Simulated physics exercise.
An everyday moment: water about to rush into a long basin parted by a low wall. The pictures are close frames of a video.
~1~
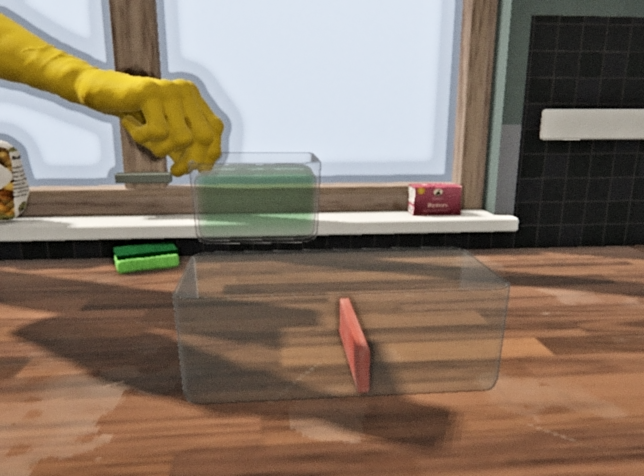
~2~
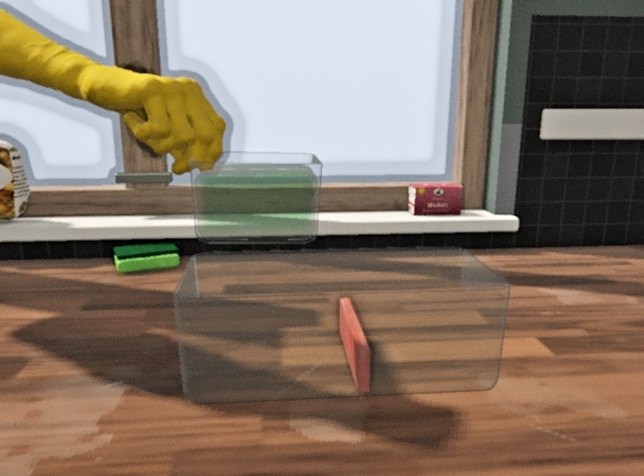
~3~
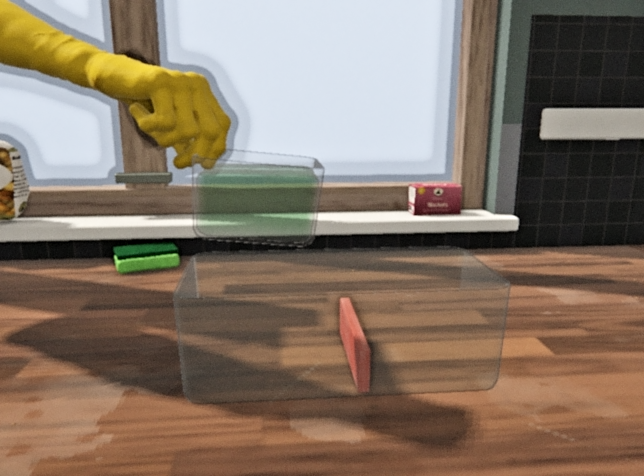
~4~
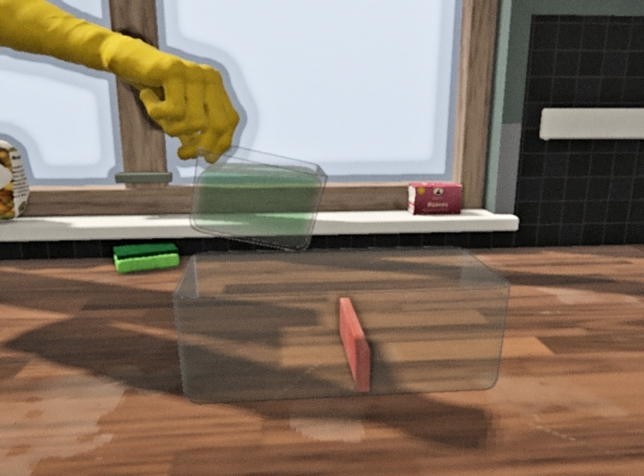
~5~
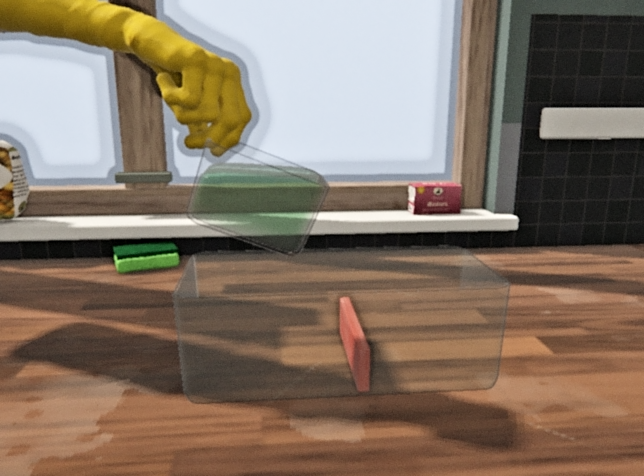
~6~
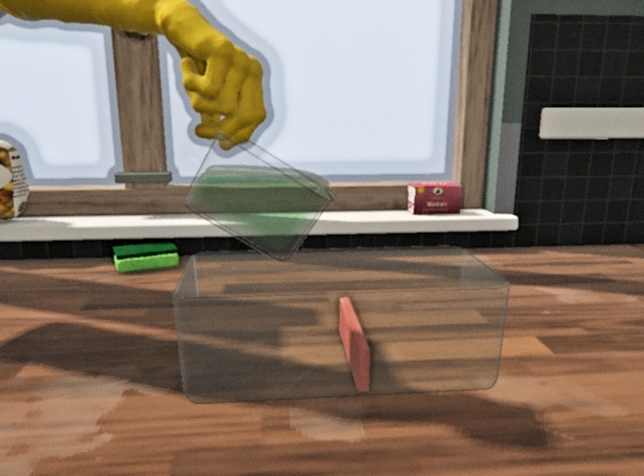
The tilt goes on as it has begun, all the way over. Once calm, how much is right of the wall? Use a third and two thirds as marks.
In the end from a third to two thirds is right of the wall.
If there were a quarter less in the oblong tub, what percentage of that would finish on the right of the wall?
It comes to 45 per cent or so.
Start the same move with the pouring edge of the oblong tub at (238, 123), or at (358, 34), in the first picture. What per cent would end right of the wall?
Roughly 10 per cent, and 85 per cent.
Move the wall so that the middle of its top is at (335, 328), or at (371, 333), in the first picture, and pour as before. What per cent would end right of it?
Near 75 % and 35 %.
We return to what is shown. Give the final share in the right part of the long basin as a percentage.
Near 55 %.
A moment on, the oblong tub is tipped on its side and 30 per cent is still to pour, 9 is left of the wall and 37 right of it.
Next, the oblong tub is tipped right over and 7 per cent is still to pour, 31 is left of the wall and 57 right of it.
Then the oblong tub is tipped right over and 1 per cent is still to pour, 40 is left of the wall and 57 right of it.
Later the oblong tub is tipped right over and 0 per cent is still to pour, 42 is left of the wall and 57 right of it.
Finally, 42 per cent lies left of the wall, 57 right of it and 1 outside.
